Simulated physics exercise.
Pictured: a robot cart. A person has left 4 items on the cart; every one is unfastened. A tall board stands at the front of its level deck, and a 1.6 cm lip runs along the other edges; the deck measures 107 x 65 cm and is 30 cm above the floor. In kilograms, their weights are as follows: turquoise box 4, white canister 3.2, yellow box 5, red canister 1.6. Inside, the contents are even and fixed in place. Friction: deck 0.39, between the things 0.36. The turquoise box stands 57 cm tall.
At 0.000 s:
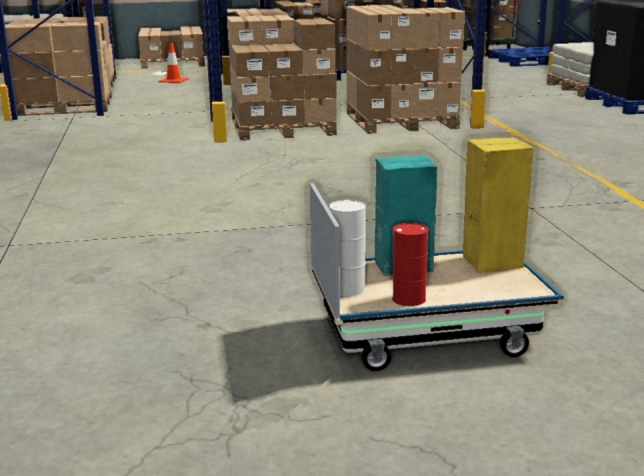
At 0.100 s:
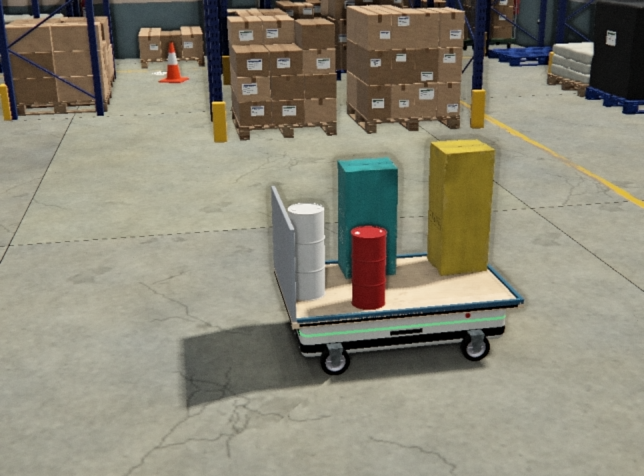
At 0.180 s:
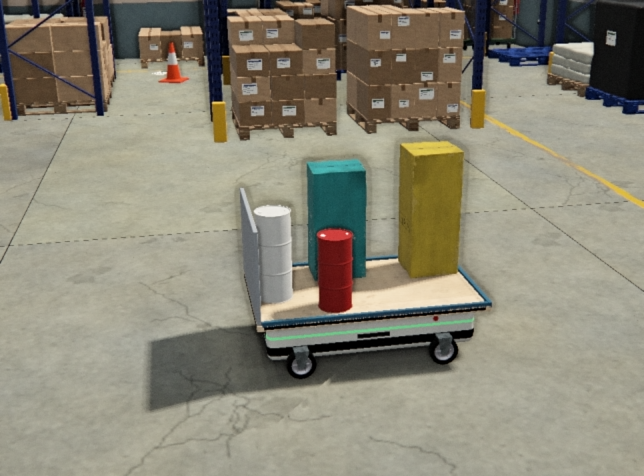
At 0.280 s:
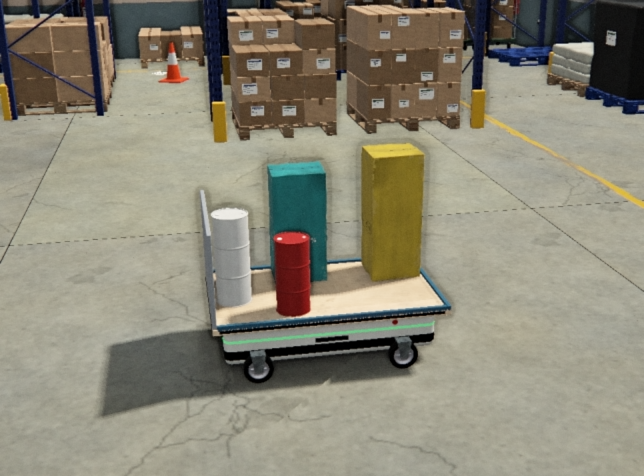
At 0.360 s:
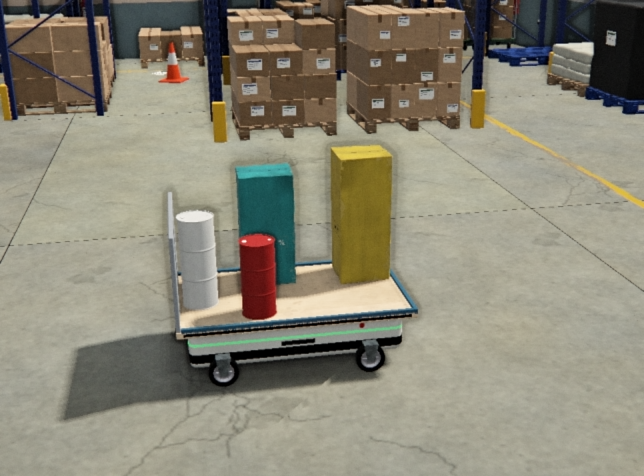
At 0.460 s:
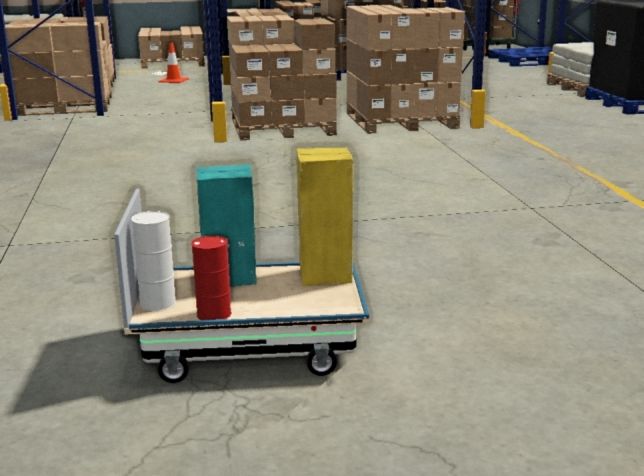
In a warehouse, a flat cart carrying a white canister, a red canister, a turquoise box and a yellow box rolls steadily leftward across the concrete floor, then turns slightly as the two canisters shift a little on its deck.
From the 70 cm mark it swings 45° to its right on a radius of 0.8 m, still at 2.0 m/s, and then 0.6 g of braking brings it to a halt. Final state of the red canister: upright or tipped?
Tipped.
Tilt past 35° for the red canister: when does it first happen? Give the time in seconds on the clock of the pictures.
I'd say around the 0.6 s mark.
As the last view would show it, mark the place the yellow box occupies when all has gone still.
I'd put it at around (132, 194).
After 0.76 s, cart 152 cm along, turned 44°; white canister and red canister now off the cart; turquoise box 7° off upright; yellow box moved 2 cm.
After 1.16 s, cart 197 cm along, turned 45°, stopped; turquoise box 20° off upright; yellow box 25° off upright.
In the end (2.6 s), off the cart and tipped over, white canister and red canister; toppled on the cart, yellow box; not toppled but over 10 cm from the start, turquoise box.
